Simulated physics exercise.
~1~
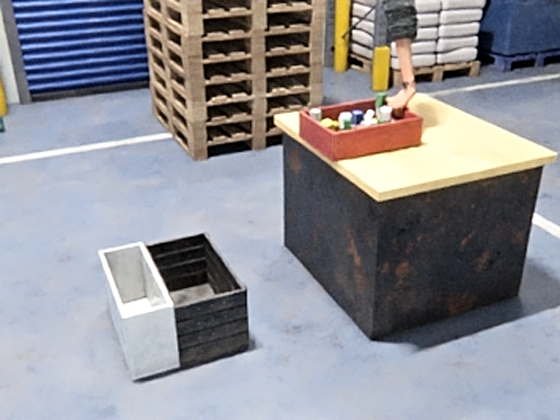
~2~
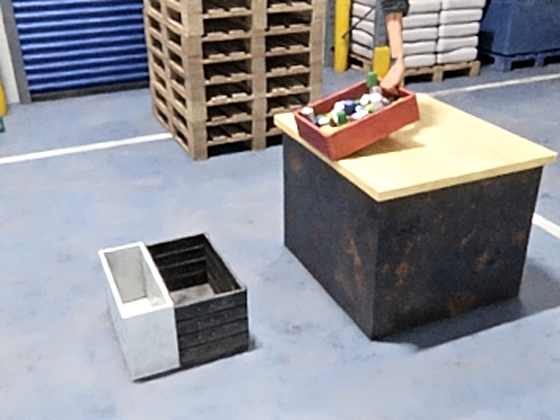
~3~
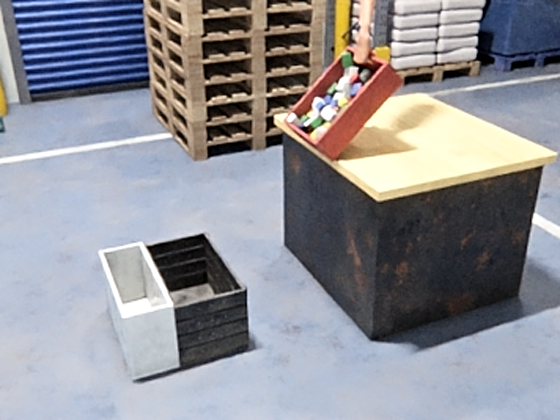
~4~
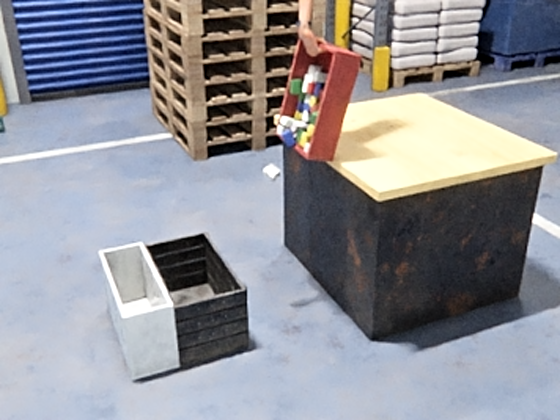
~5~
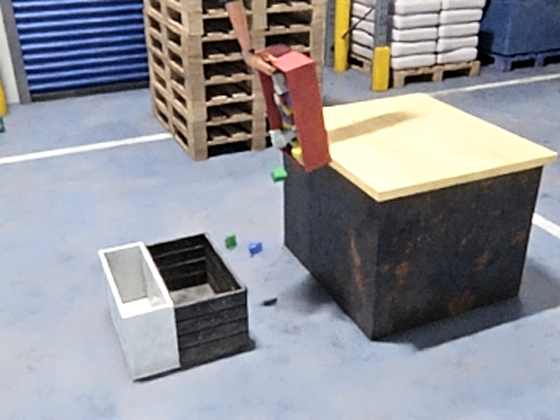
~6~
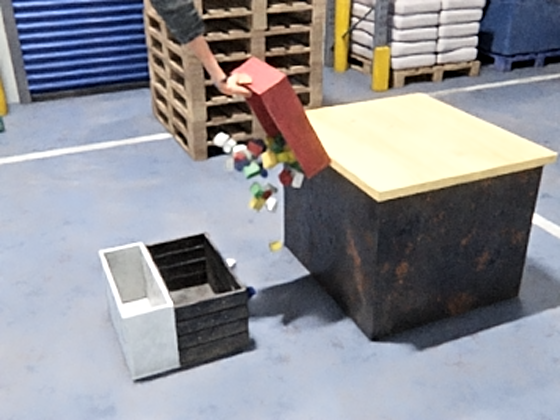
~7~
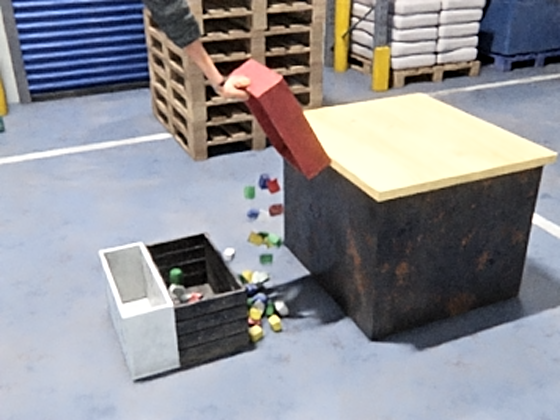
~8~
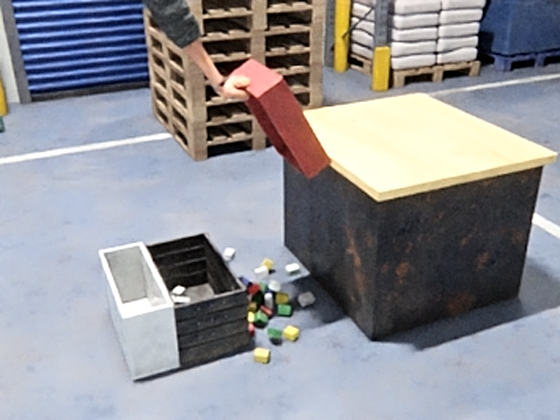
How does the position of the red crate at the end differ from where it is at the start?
At the start the red crate sits upright on the bench top. At the end it is farther left, held steeply tipped over at the bench's left edge.
